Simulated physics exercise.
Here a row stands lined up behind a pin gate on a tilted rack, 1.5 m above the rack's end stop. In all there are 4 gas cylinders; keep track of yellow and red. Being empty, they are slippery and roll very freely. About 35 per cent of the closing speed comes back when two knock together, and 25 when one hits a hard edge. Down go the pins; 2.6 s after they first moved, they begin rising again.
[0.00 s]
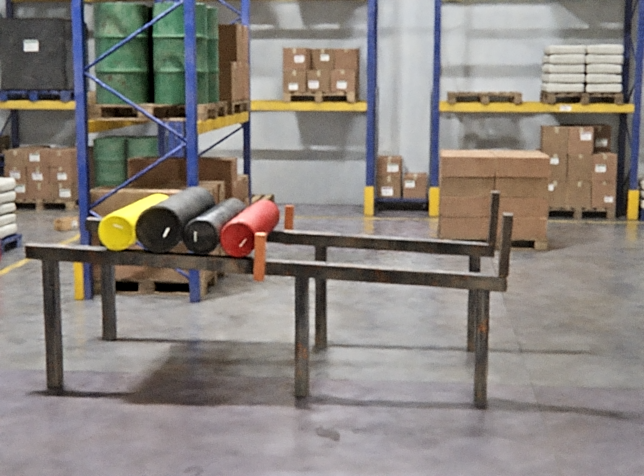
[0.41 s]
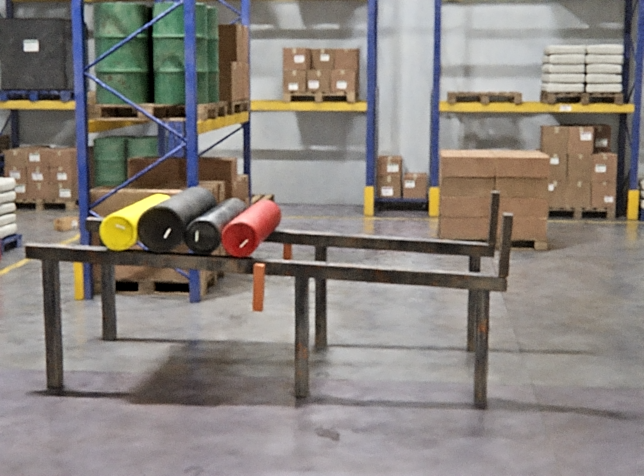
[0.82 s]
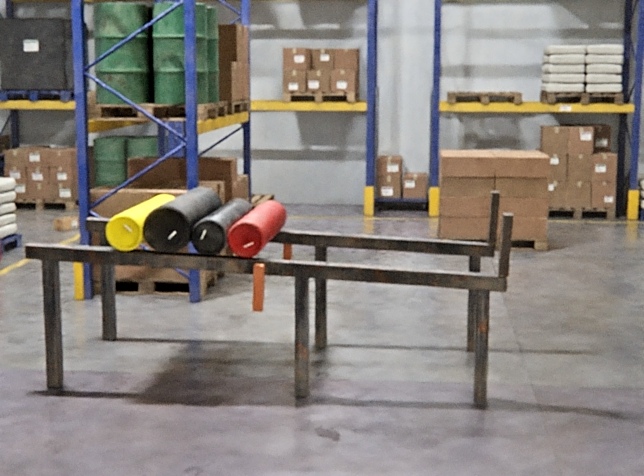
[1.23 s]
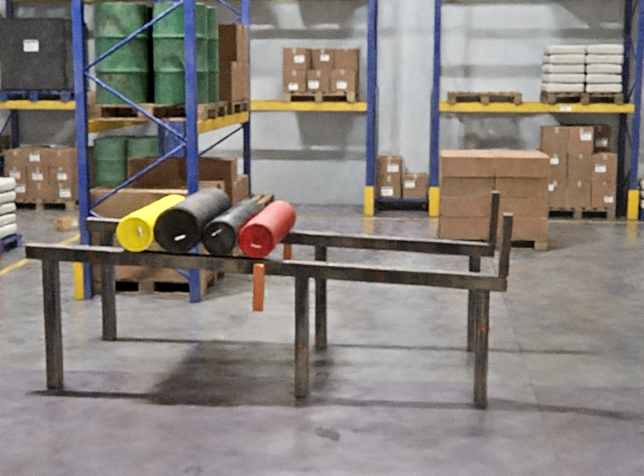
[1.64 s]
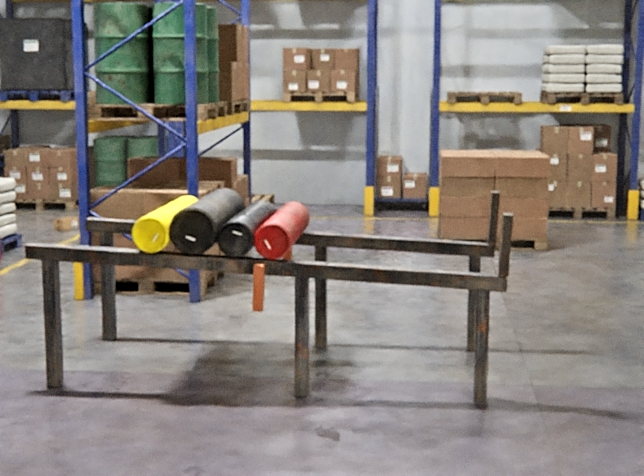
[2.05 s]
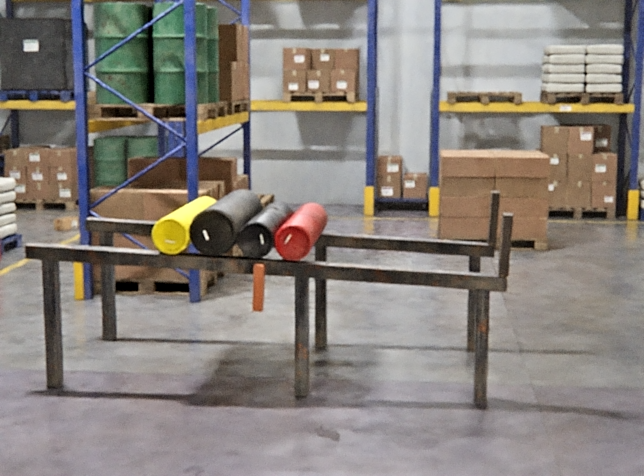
The footage shows yellow, black and red cylinders lined up on a metal rack in a warehouse; orange pins at the right end of the row drop down, and the cylinders roll together a short way to the right.
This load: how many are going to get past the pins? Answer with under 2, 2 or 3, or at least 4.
I would say 2 or 3.
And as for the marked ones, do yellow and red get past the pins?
Yellow: Held. Red: Away.
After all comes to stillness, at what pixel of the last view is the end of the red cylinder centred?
I'd say somewhere close to (480, 256).
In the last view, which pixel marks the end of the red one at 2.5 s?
Near (320, 246).
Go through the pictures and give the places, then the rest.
The first picture shows yellow (117, 232), red (237, 240); pins up; the rack falls 3°.
The second picture shows yellow (118, 232), red (238, 240); pins down.
The third picture shows yellow (124, 233), red (245, 241); pins down; the first has rolled 5 cm.
The fourth picture shows yellow (135, 233), red (256, 241); pins down; the first has rolled 10 cm.
The fifth picture shows yellow (150, 234), red (271, 242); pins down; the first has rolled 20 cm.
The sixth picture shows yellow (170, 236), red (292, 244); pins down; the first has rolled 35 cm.
Then, 2.3 s in, yellow is on the rails, 45 cm above the pins, rolling right; red is on the rails, 30 cm below the pins, rolling right; 2 through so far.
Then, 2.5 s in, yellow is on the rails, 40 cm above the pins, rolling right; red is on the rails, 35 cm below the pins, rolling right; 2 through so far.
Then, 2.8 s in, yellow is on the rails, 25 cm above the pins, rolling right; red is on the rails, 50 cm below the pins, rolling right; 2 through so far.
Then, 3.0 s in, yellow is on the rails, 15 cm above the pins, rolling right; red is on the rails, 60 cm below the pins, rolling right; 3 through so far.
In the end (4.8 s), yellow is on the rails, 15 cm above the pins; red is on the rails, 135 cm below the pins; 3 through so far.
